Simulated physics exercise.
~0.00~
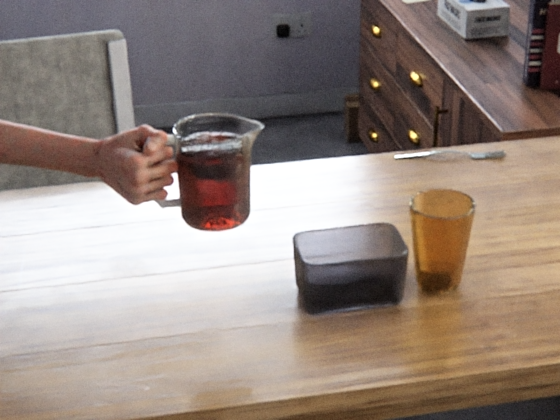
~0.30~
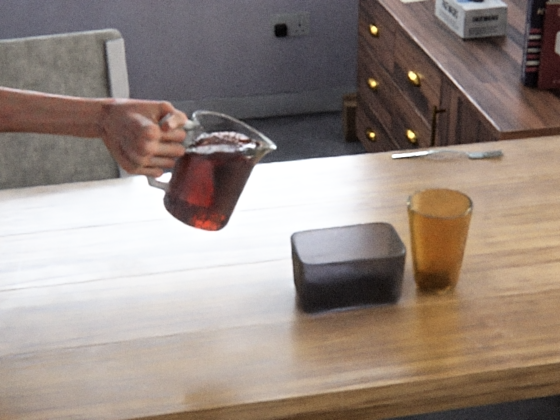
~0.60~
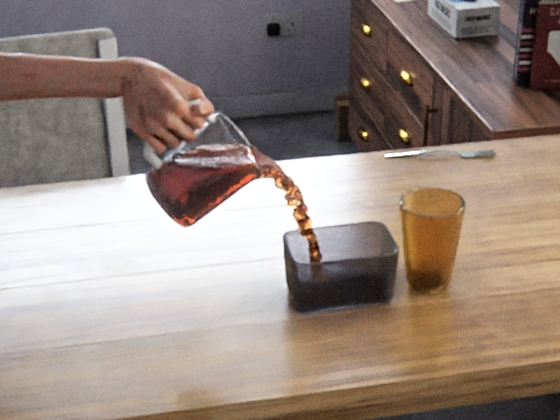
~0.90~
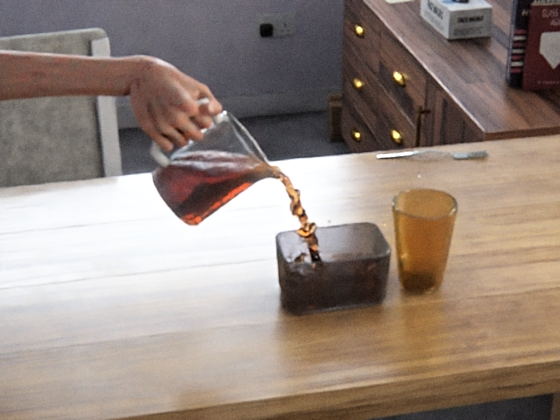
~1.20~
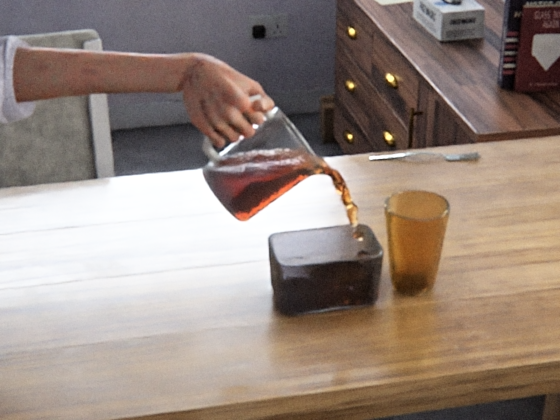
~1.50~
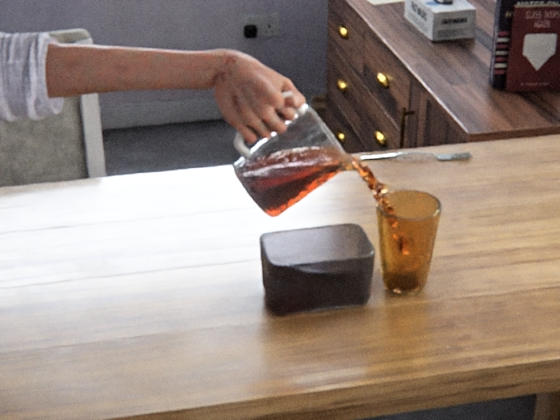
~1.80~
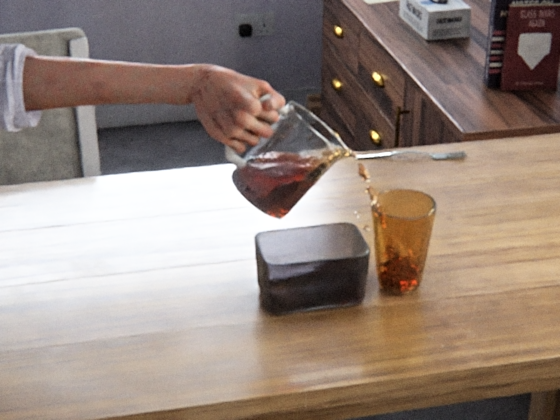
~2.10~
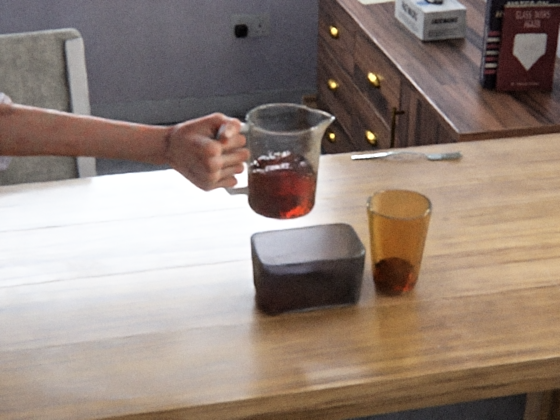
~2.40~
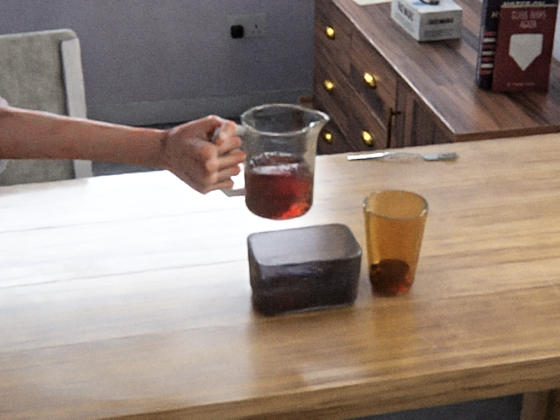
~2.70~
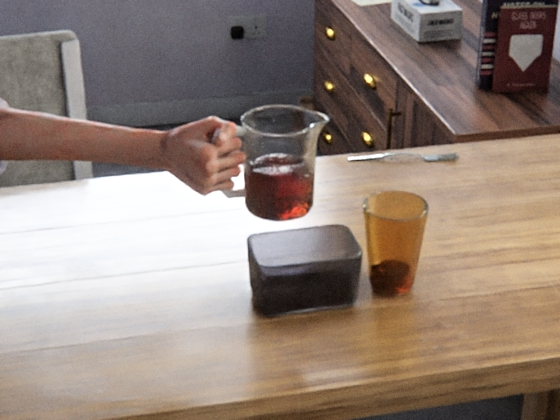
At a wooden table, a hand tilts a glass pitcher, pouring tea into an oblong tub, then an amber tumbler, before righting it.
